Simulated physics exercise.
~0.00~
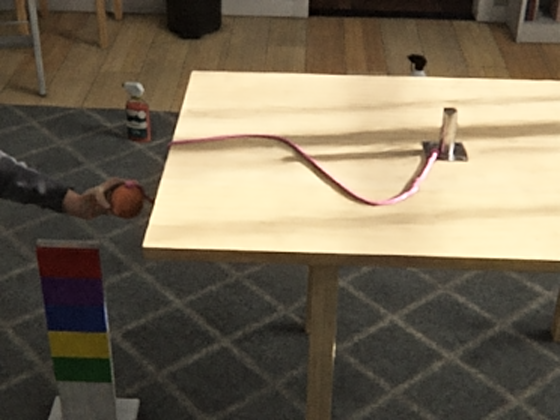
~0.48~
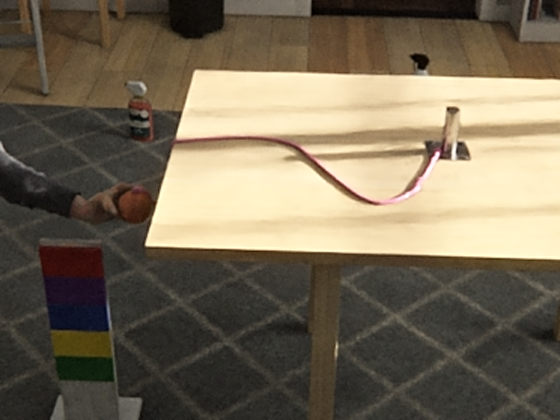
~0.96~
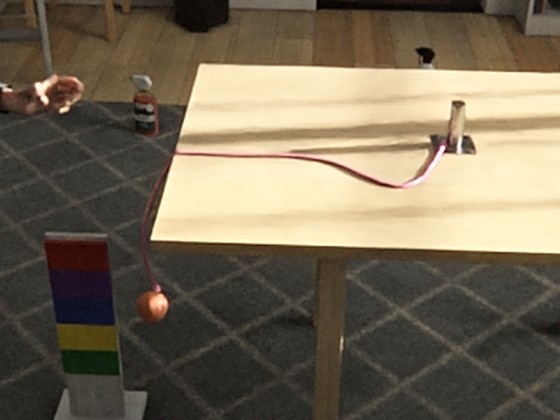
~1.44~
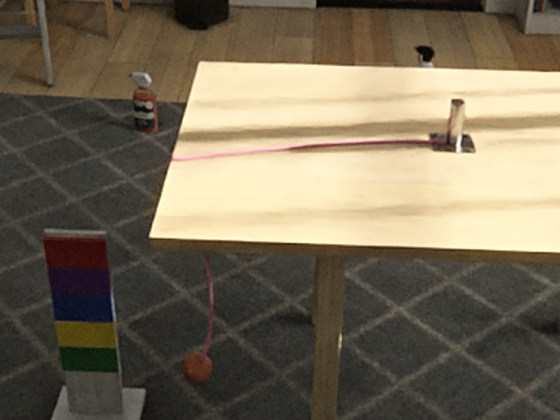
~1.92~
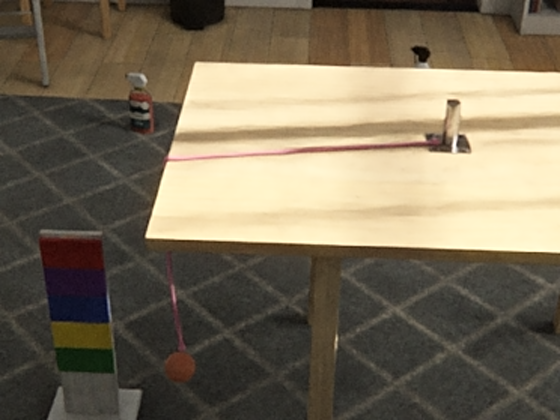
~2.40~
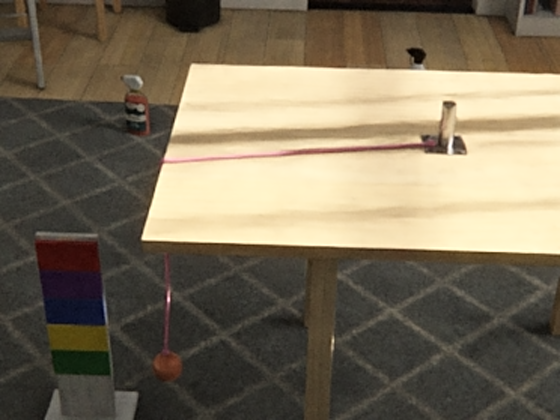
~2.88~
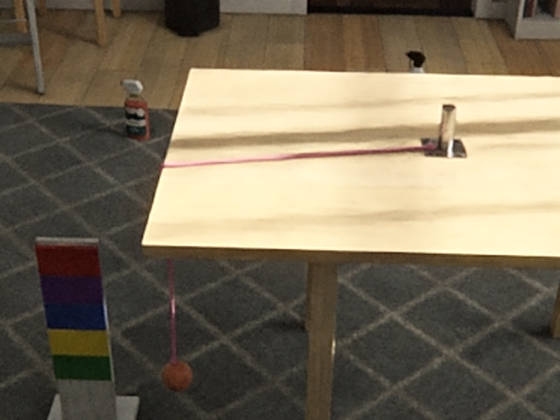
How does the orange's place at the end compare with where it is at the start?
At the start the orange is held in a hand beside the table's left edge, higher than the coloured bands. At the end it hangs on the pink lead below the tabletop, lower and a little further right, level with the green band.
